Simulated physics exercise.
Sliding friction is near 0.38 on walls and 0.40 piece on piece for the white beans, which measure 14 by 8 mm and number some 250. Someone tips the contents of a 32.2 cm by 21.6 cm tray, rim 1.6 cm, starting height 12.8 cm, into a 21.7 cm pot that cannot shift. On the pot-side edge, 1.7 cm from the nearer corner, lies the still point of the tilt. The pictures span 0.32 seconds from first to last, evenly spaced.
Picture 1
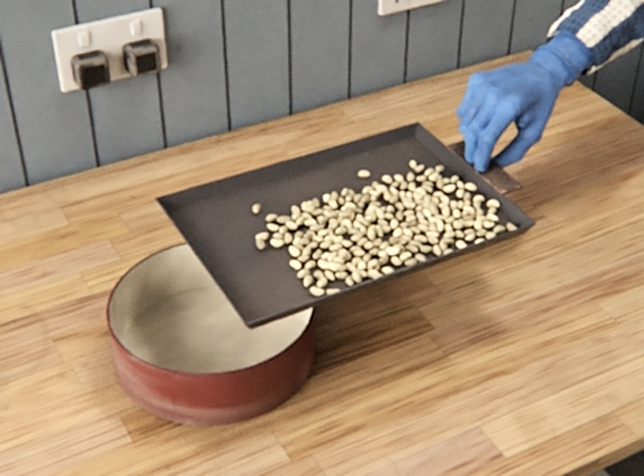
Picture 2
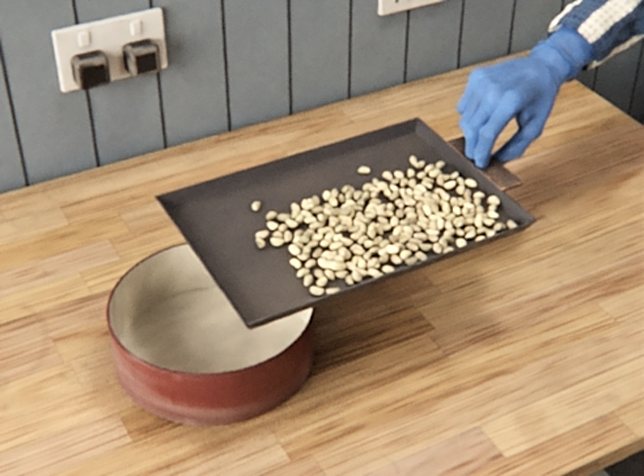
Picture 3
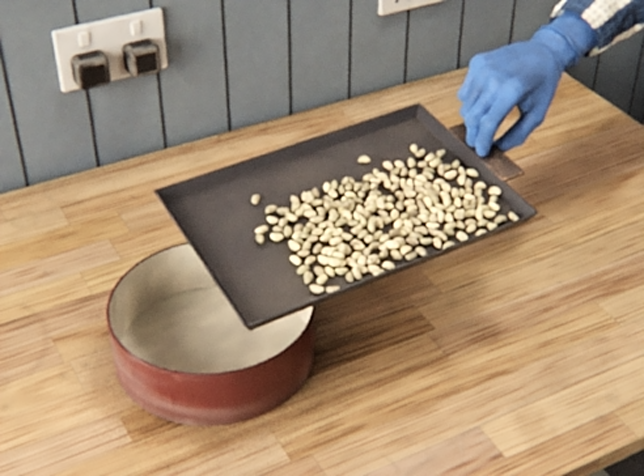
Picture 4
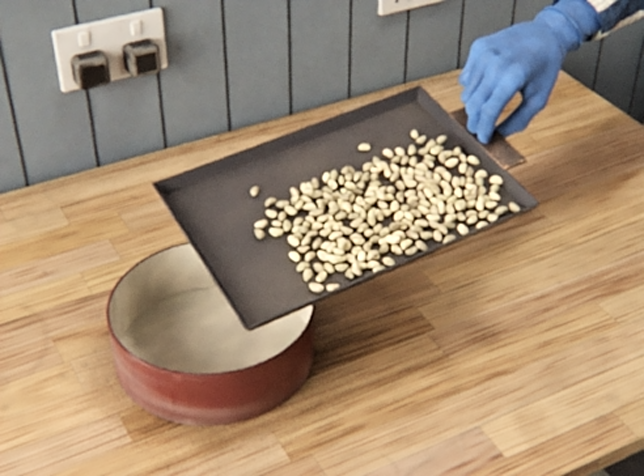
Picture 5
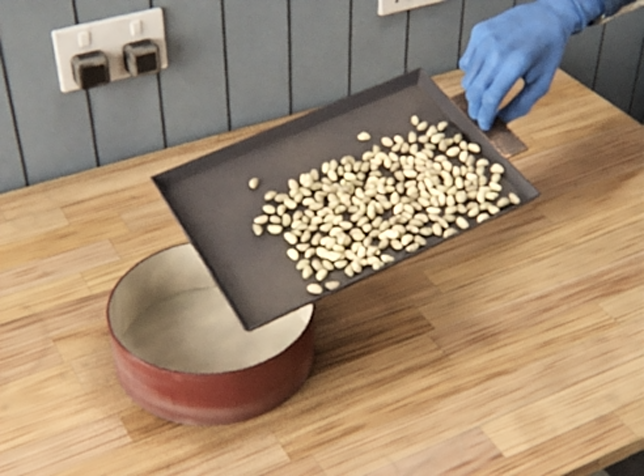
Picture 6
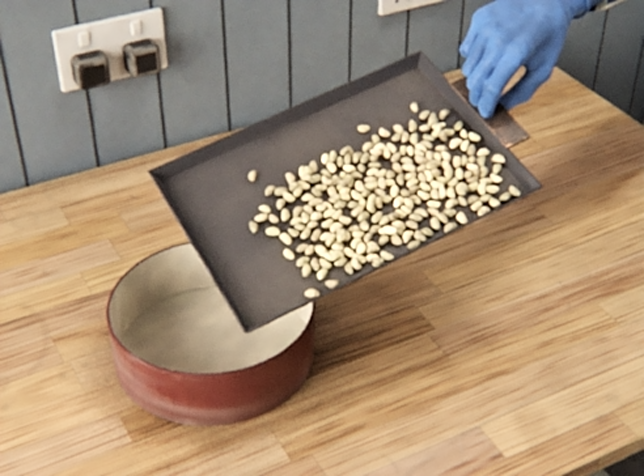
Blue-gloved hand gradually raising the handle end of a dark tray of pale beans above a red pot on a wooden counter.
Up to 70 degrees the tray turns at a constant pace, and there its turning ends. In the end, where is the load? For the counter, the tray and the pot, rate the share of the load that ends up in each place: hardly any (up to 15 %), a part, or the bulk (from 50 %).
Share of the load - the counter: The bulk, the tray: Hardly any, the pot: Hardly any.
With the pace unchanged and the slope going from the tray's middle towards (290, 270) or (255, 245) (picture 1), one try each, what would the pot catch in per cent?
Some 15 and 75 per cent.
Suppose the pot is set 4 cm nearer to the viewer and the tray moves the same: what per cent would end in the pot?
In that setup it would come to near 35 per cent.
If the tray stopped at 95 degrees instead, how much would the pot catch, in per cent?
Estimated share: About 0 %.
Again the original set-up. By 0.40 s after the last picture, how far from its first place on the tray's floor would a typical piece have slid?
Displacement on the tray: About 7 cm.
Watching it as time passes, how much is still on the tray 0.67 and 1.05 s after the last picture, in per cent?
First 55, then 5.
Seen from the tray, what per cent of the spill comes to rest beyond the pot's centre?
I'd put it close to 80 per cent.
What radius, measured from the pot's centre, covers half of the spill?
About 18 centimetres.
Then, 0.40 s after the last picture, tilt 42 degrees; the tray holds 100 %, the pot 0 %.
Then, 0.67 s after the last picture, tilt 59 degrees; the tray holds 55 %, the pot 0 %.
Then, 1.05 s after the last picture, tilt 70 degrees; the tray holds 5 %, the pot 0 %.
In the end, counter 100 %, tray 0 %, pot 0 %.
